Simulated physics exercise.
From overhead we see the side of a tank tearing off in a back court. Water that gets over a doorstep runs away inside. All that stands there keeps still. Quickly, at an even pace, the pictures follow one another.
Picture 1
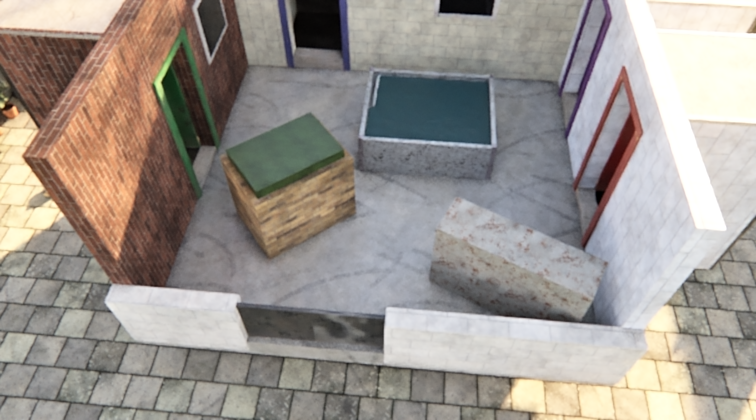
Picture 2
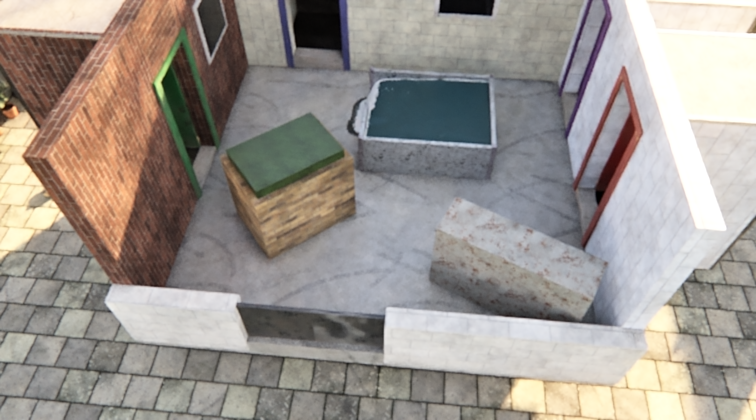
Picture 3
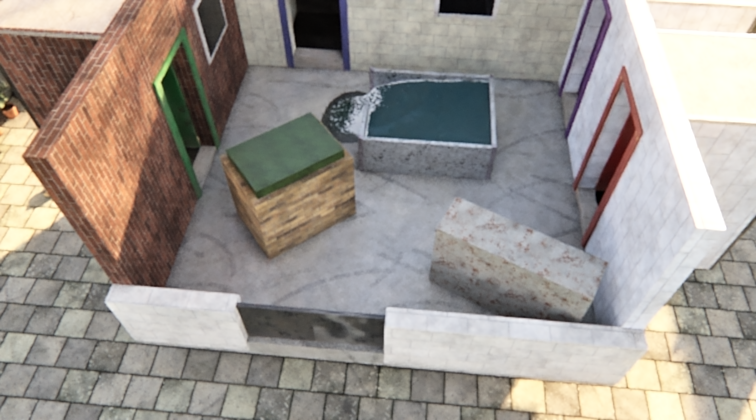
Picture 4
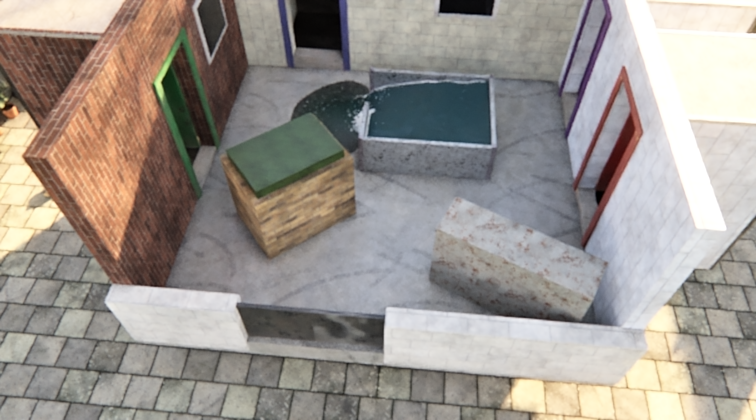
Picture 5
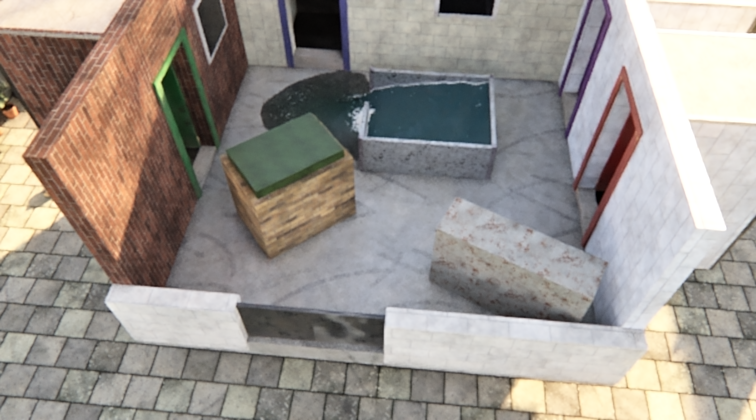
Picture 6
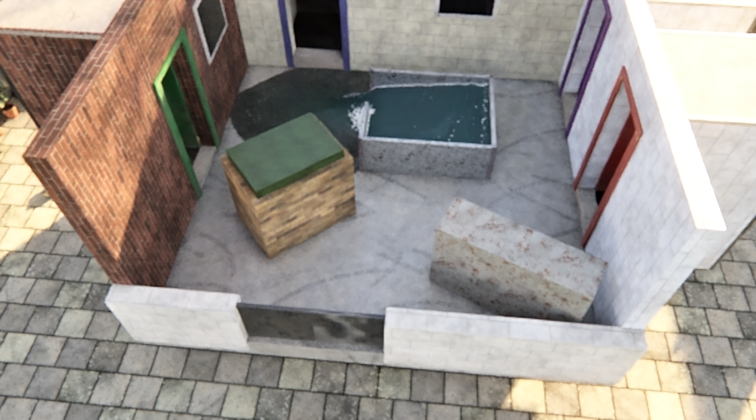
In a walled back court, the left side of an open tank gave way, and water poured out through the gap, spreading leftward across the floor in a dark sheet behind the green-topped wooden box.
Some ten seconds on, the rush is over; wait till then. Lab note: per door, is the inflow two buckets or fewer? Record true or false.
Purple door true; blue door true; red door true; green door false.
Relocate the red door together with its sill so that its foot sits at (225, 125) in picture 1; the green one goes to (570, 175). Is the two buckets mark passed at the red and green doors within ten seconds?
My reading: The red door exceeds the limit, the green door stays within the limit.
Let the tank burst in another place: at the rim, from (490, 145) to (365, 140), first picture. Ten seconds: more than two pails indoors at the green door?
In that case, green stays within limits.
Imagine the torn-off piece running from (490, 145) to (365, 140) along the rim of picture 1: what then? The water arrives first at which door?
The one in red comes first.
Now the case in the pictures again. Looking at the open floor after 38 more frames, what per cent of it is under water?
About 70 per cent.
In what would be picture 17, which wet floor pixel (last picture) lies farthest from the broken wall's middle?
I'd say around (173, 268).
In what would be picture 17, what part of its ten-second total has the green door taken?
Result: 10 % of the ten-second total.
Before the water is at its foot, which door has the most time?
Result: The red-painted one.
A moment on, water covers 25 % of the floor; the purple door not reached, the blue door wet at the sill, nothing in, the red door not reached, the green door wet at the sill, nothing in.
Next, water covers 30 % of the floor; the purple door not reached, the blue door wet at the sill, nothing in, the red door not reached, the green door under two buckets in.
Then, water covers 35 % of the floor; the purple door not reached, the blue door wet at the sill, nothing in, the red door not reached, the green door over two buckets in.
Later, water covers 70 % of the floor; the purple door not reached, the blue door wet at the sill, nothing in, the red door not reached, the green door over two buckets in.
In the end, water covers 90 % of the floor; the purple door wet at the sill, nothing in, the blue door wet at the sill, nothing in, the red door wet at the sill, nothing in, the green door far over two buckets in.
